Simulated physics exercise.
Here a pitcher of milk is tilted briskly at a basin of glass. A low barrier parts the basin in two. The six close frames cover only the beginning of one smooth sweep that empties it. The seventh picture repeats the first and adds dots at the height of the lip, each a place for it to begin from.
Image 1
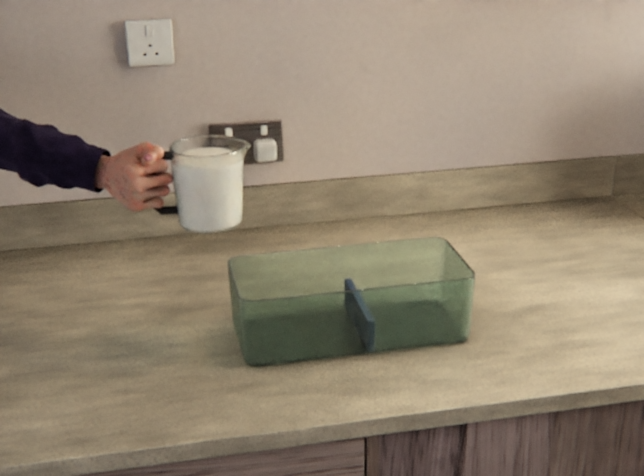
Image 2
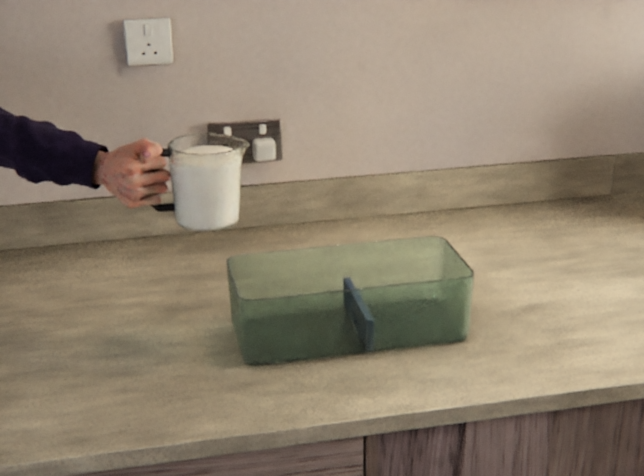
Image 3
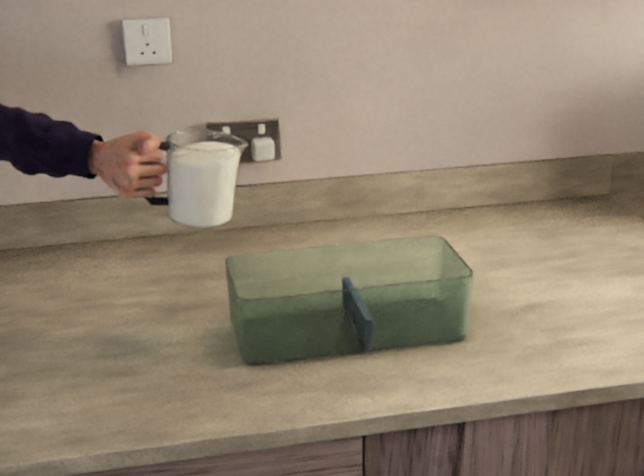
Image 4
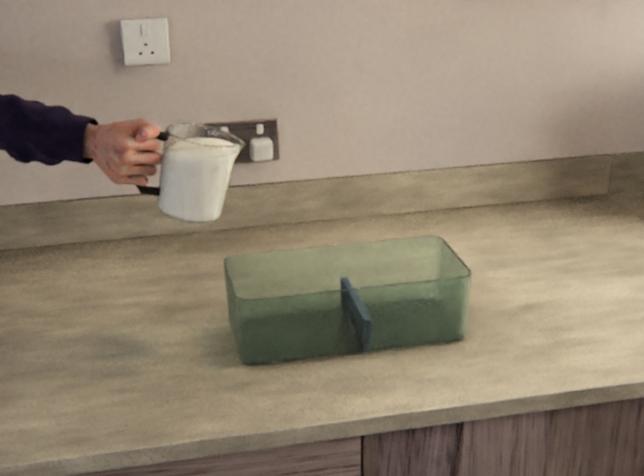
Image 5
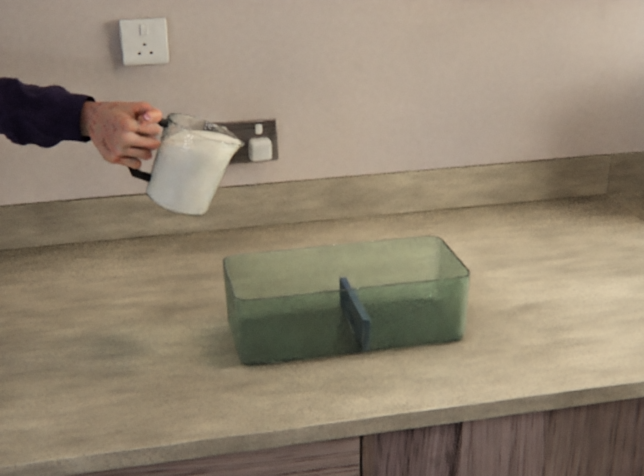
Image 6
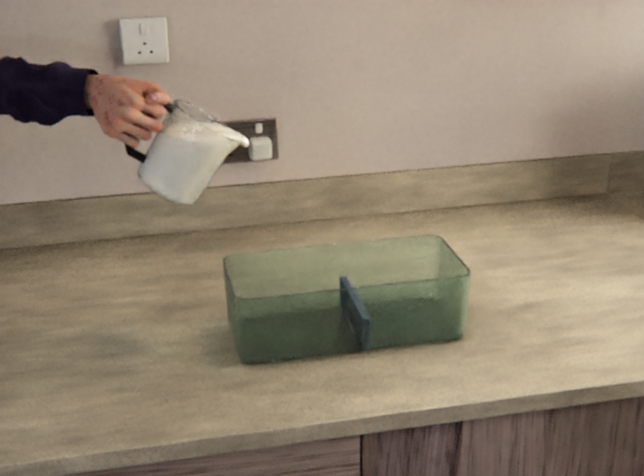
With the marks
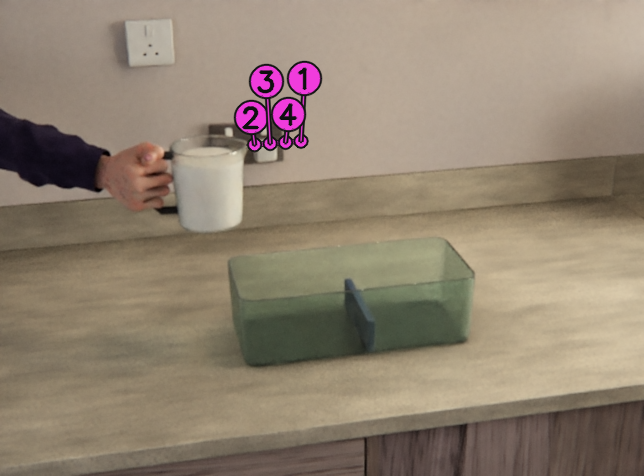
A hand held a clear pitcher of milk above and to the left of a greenish glass basin with a low divider, then tilted it rightward until milk reached over the lip.
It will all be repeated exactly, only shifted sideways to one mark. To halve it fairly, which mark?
Use spot 3.
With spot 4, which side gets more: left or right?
The right side.
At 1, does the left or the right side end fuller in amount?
The right one.
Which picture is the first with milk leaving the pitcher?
In picture 6.
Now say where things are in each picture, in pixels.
In the first frame, upright, lip at (249, 145); basin from (244, 365) to (469, 338); top of the wall at (359, 298); nothing has left yet.
In the second frame, upright, lip at (247, 144); nothing has left yet.
In the third frame, tipped about 6°, lip at (246, 143); nothing has left yet.
In the fourth frame, tipped about 13°, lip at (244, 143); nothing has left yet.
In the fifth frame, tipped about 23°, lip at (242, 143); nothing has left yet.
In the sixth frame, tipped about 34°, lip at (242, 142); milk is over the lip, down to (242, 142).
On the marked copy, 1 at (300, 141); 2 at (254, 144); 3 at (270, 143); 4 at (285, 142).
For spot 1, about 7 % ends left of the wall and 89 % right of it; 4 % is lost outside.
For spot 2, about 84 % ends left of the wall and 11 % right of it; 5 % is lost outside.
For spot 3, about 46 % ends left of the wall and 50 % right of it; 4 % is lost outside.
For spot 4, about 16 % ends left of the wall and 80 % right of it; 4 % is lost outside.
